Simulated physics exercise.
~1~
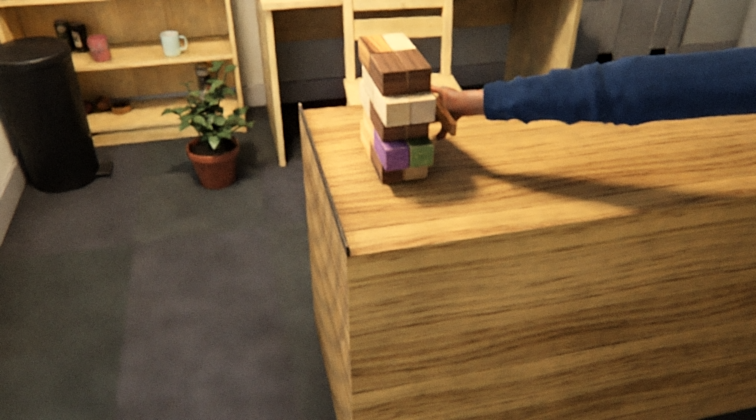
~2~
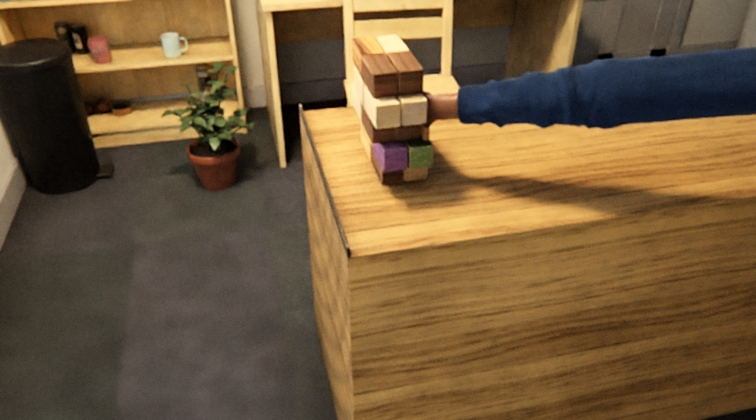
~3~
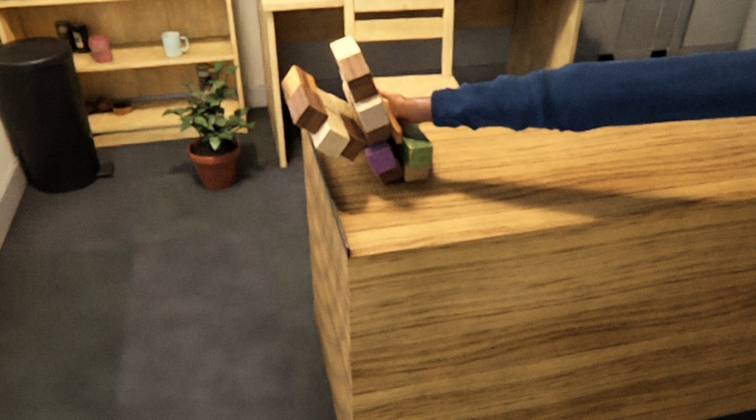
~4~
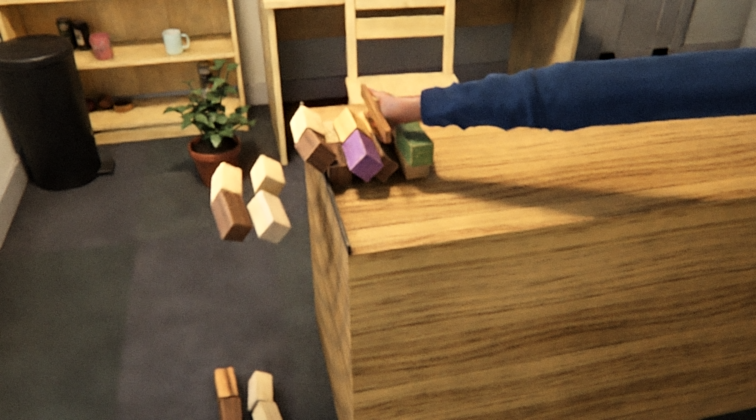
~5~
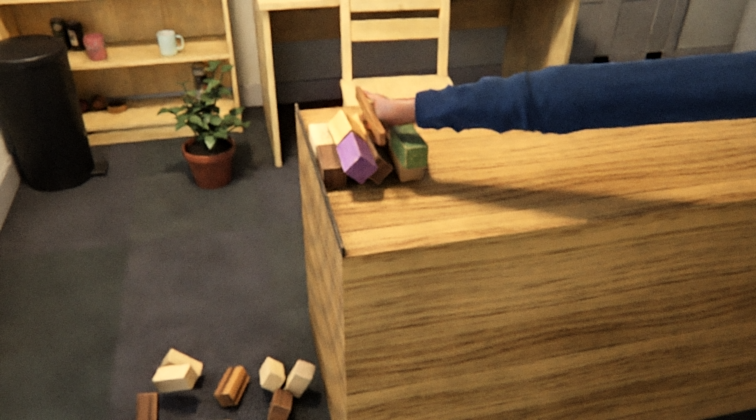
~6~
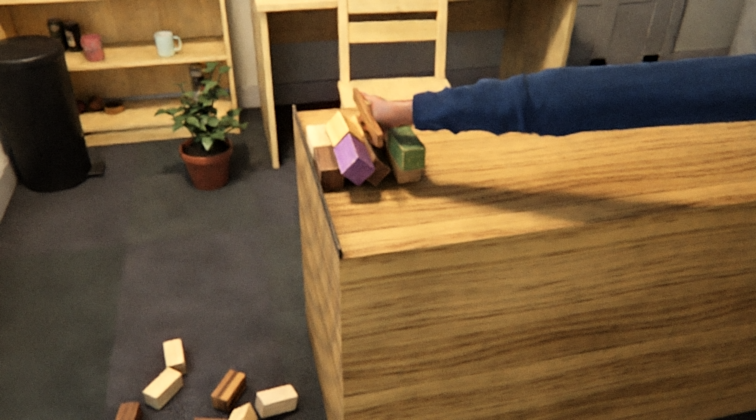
An arm in a dark blue sleeve reaches in from the right over a wooden bench, seen from slightly above, with a black bin, potted plant, shelves and chair behind. Its hand is behind a stack of brown and cream blocks, with one purple and one green near the bottom, close to the bench's left edge. The hand pushes left, and the upper blocks tip and break apart. Several tumble over the edge and scatter on the dark floor. The hand stops, leaving the purple block tilted in a heap on the bench beside the unmoved green one.
